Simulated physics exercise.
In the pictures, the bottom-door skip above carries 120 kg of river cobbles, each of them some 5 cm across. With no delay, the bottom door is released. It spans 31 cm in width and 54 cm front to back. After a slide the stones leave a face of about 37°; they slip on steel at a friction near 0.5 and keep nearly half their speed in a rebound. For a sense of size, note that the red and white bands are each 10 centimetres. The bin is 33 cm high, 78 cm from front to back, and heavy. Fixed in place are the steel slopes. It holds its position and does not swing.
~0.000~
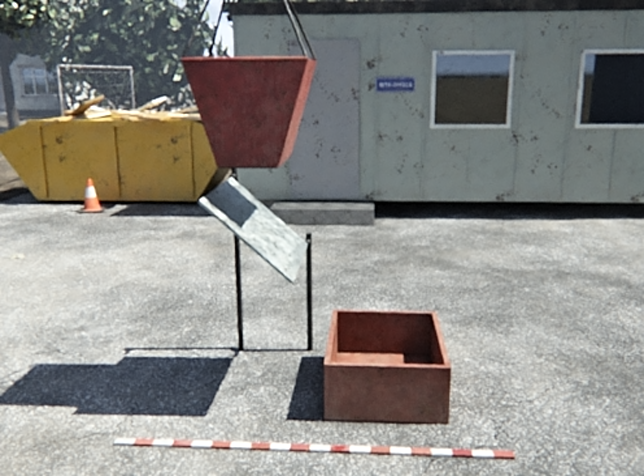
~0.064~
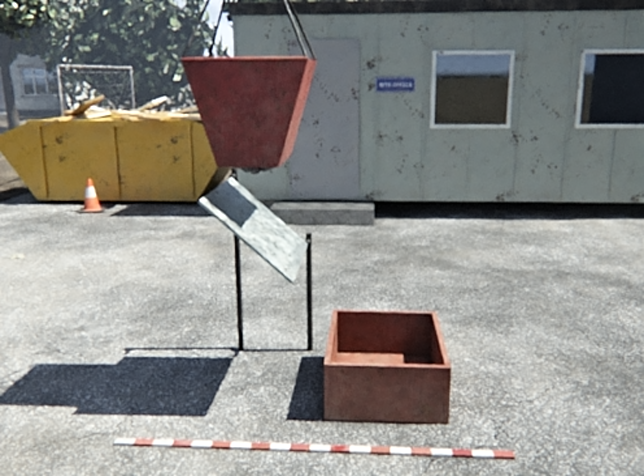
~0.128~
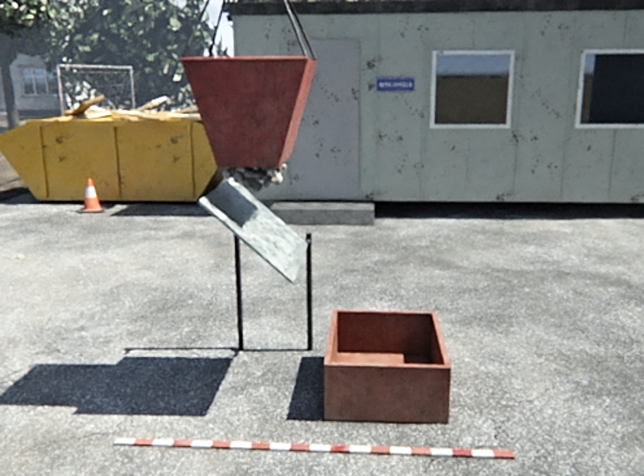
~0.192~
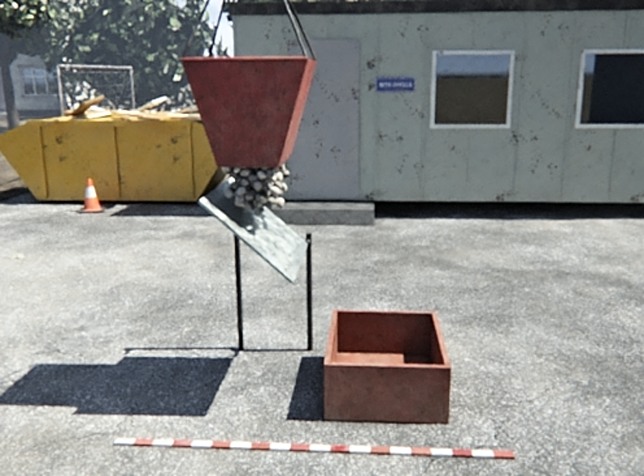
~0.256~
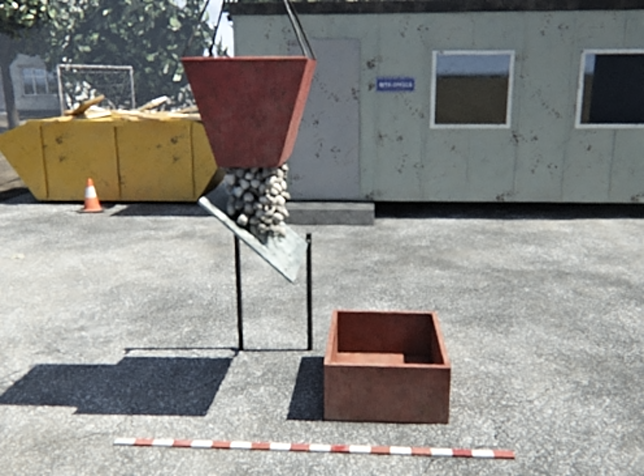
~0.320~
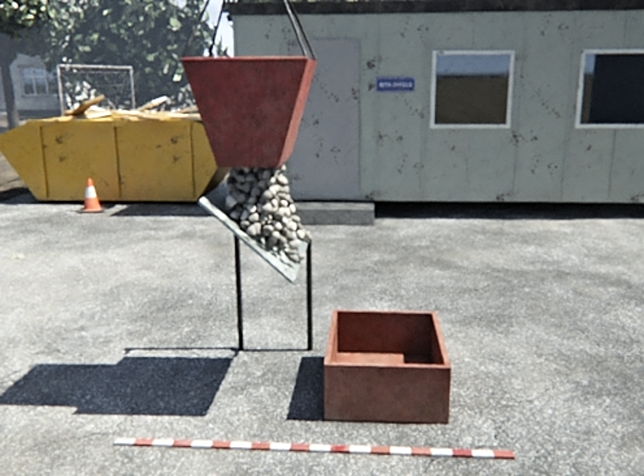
At first, a red skip hangs above a tilted grey board on thin black legs, with an open red bin on the ground nearby. Grey stones then emerge from the skip's underside and drop onto the board. The growing stream slides down to the right, covering most of the slope, while the bin remains empty.
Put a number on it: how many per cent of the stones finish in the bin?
Around 76 per cent finish in the bin.
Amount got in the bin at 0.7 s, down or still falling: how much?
Roughly 30 percent.
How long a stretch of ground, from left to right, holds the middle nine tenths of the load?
Roughly 70 cm.
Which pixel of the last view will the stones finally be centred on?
Centre at rest: Around (393, 371).
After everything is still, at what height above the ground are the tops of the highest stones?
Max stone height at rest approx 24 cm.
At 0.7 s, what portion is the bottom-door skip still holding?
I'd put it near 0 per cent.
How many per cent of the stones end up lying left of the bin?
Share of load: Near 5 %.
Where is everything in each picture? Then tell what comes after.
In the first picture, the outlet is at (247, 157); nothing has dropped yet.
In the second picture, the outlet is at (247, 157); 4 % is out.
In the third picture, the outlet is at (247, 157); 12 % is out, the lowest stones still above the rim at (265, 182), 125 cm up.
In the fourth picture, the outlet is at (247, 157); 23 % is out, the lowest stones still above the rim at (266, 205), 111 cm up.
In the fifth picture, the outlet is at (247, 157); 36 % is out, the lowest stones still above the rim at (278, 228), 96 cm up.
In the sixth picture, the outlet is at (247, 157); 51 % is out, the lowest stones still above the rim at (295, 249), 86 cm up.
After 0.7 s, 0 % in the bottom-door skip, 31 % on the steel, 29 % falling or lying left of the bin, 32 % falling or lying in the bin, 7 % falling or lying beside or right of the bin; the stones farthest right are at (429, 371).
After 1.1 s, 0 % in the bottom-door skip, 8 % falling or lying left of the bin, 71 % falling or lying in the bin, 20 % falling or lying beside or right of the bin; the stones farthest right are at (464, 367).
After 1.7 s, 0 % in the bottom-door skip, 3 % falling or lying left of the bin, 76 % falling or lying in the bin, 21 % falling or lying beside or right of the bin; the stones farthest right are at (565, 399).
After 2.6 s, 0 % in the bottom-door skip, 3 % falling or lying left of the bin, 76 % falling or lying in the bin, 21 % falling or lying beside or right of the bin; the stones farthest right are at (591, 399).
After 4.5 s, 0 % in the bottom-door skip, 3 % left of the bin, 76 % in the bin, 21 % beside or right of the bin; the stones farthest right are at (591, 399).
